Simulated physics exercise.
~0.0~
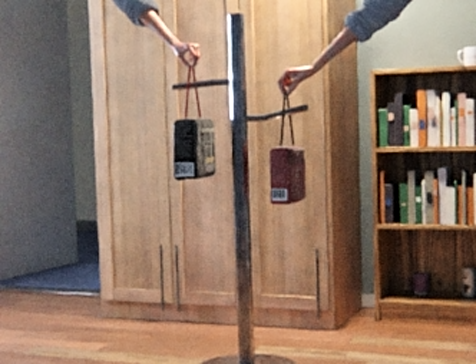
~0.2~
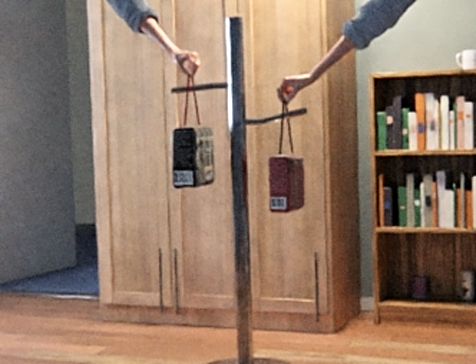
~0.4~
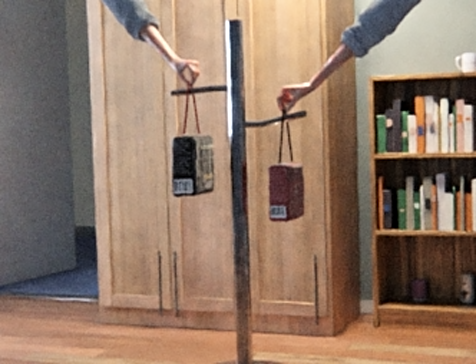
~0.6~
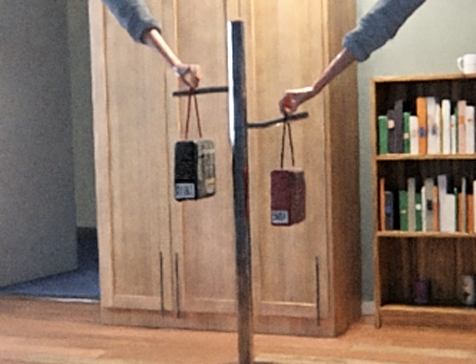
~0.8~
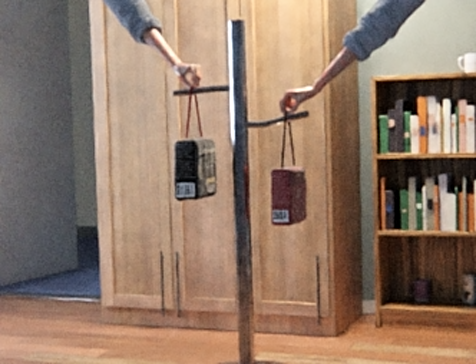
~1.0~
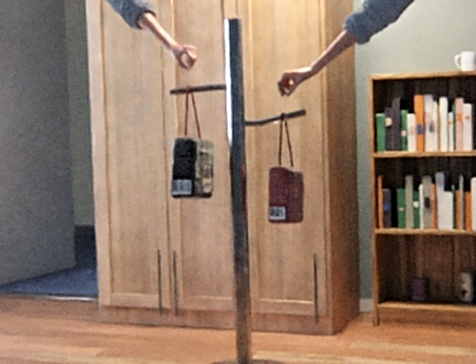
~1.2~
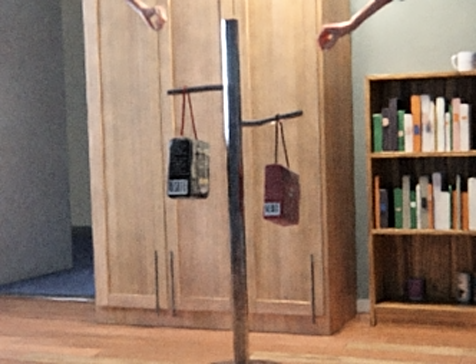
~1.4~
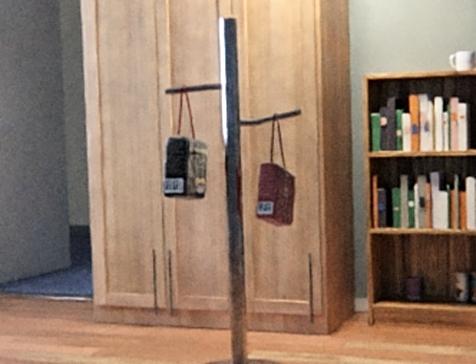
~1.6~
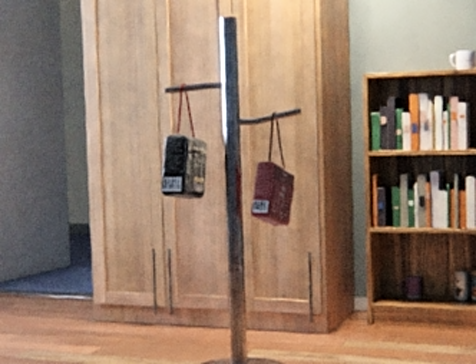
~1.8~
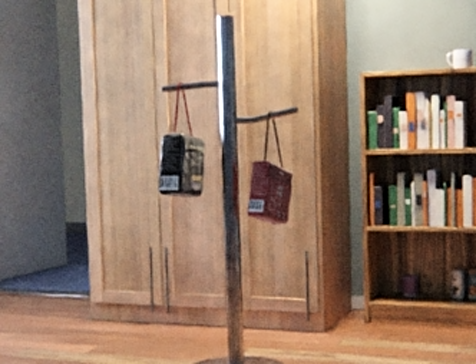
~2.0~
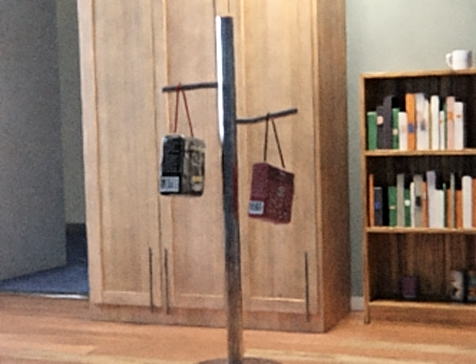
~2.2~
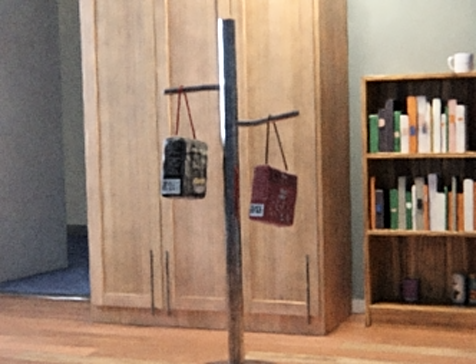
A dark metal post with two thin pegs stands on a wooden floor, seen from the front by a slightly swaying camera. Behind it are a tall wooden cupboard and, to the right, a bookcase with a pale mug on top. Two hands in blue-grey sleeves hold a black bag at the left peg and a red one at the lower right peg. They lower both a little until the loops rest on the pegs, then let go and withdraw out of view. The bags turn and tilt slightly, the red one more noticeably, and both remain hanging.
